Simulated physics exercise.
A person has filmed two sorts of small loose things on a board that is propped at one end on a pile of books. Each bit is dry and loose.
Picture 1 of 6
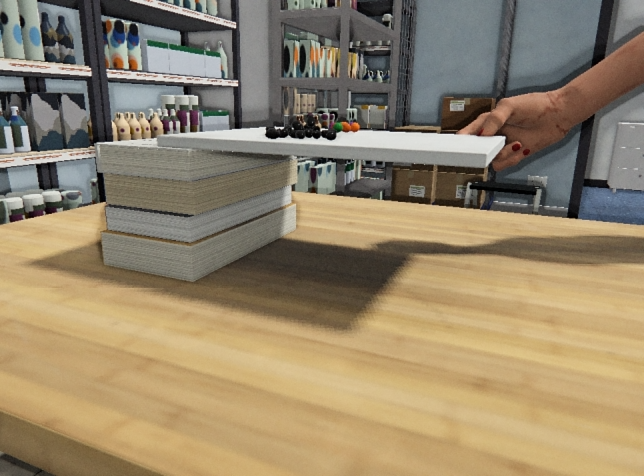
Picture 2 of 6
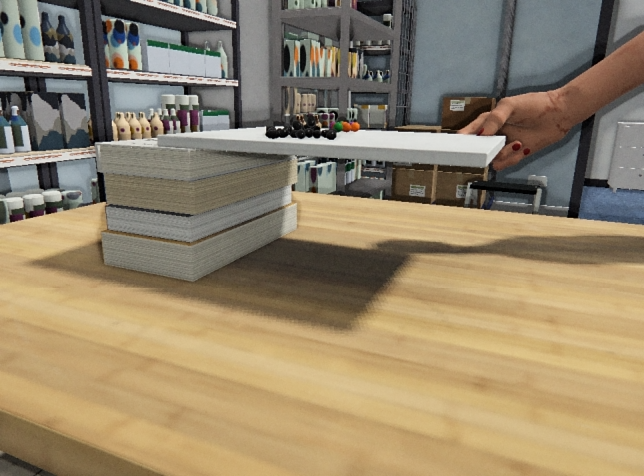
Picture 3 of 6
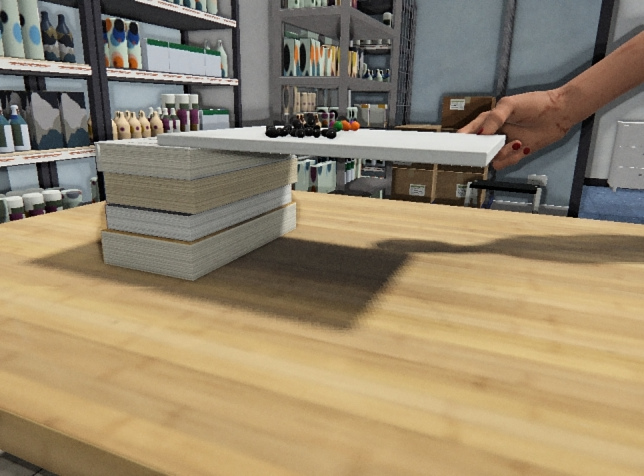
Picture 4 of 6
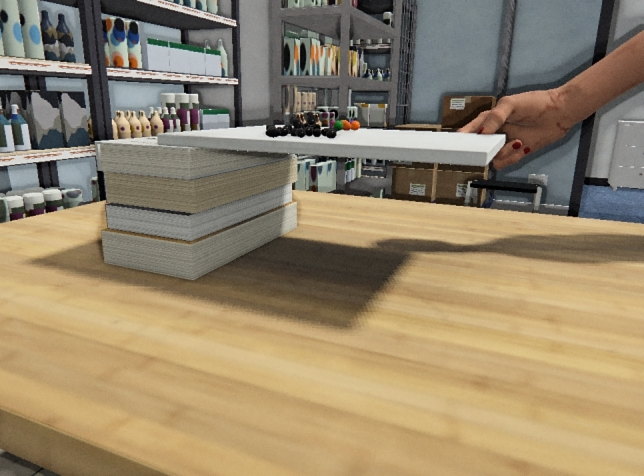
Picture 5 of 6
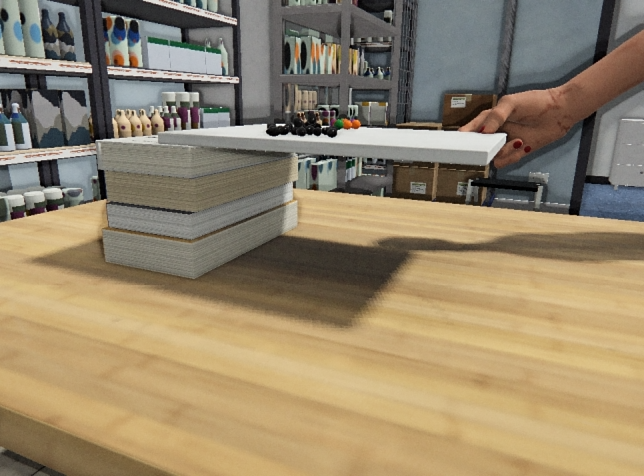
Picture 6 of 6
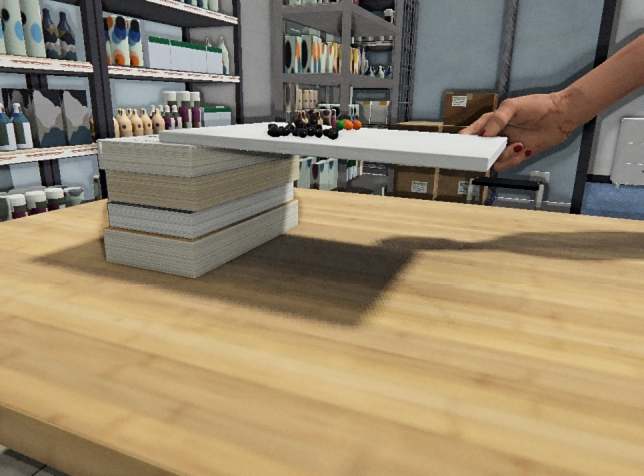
A hand holds a board of small dark and colourful pieces and lowers it very slightly.
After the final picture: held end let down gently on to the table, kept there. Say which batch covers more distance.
I expect the one more distant from us will go farther.
Then, 0.64 s past the last view, board sloping at 17°; near batch all still on the board; far batch all still on the board.
Then, 1.21 s past the last view, board sloping at 29°; near batch about two thirds still on the board; far batch mostly up to a board's length out.
Then, 1.69 s past the last view, board resting at 30°; near batch mostly less than half a board's length out; far batch mostly one to two board lengths out.
Finally, board resting at 30°; near batch mostly less than half a board's length out; far batch mostly more than two board lengths out, about half gone off the table; the far batch has gone farther.
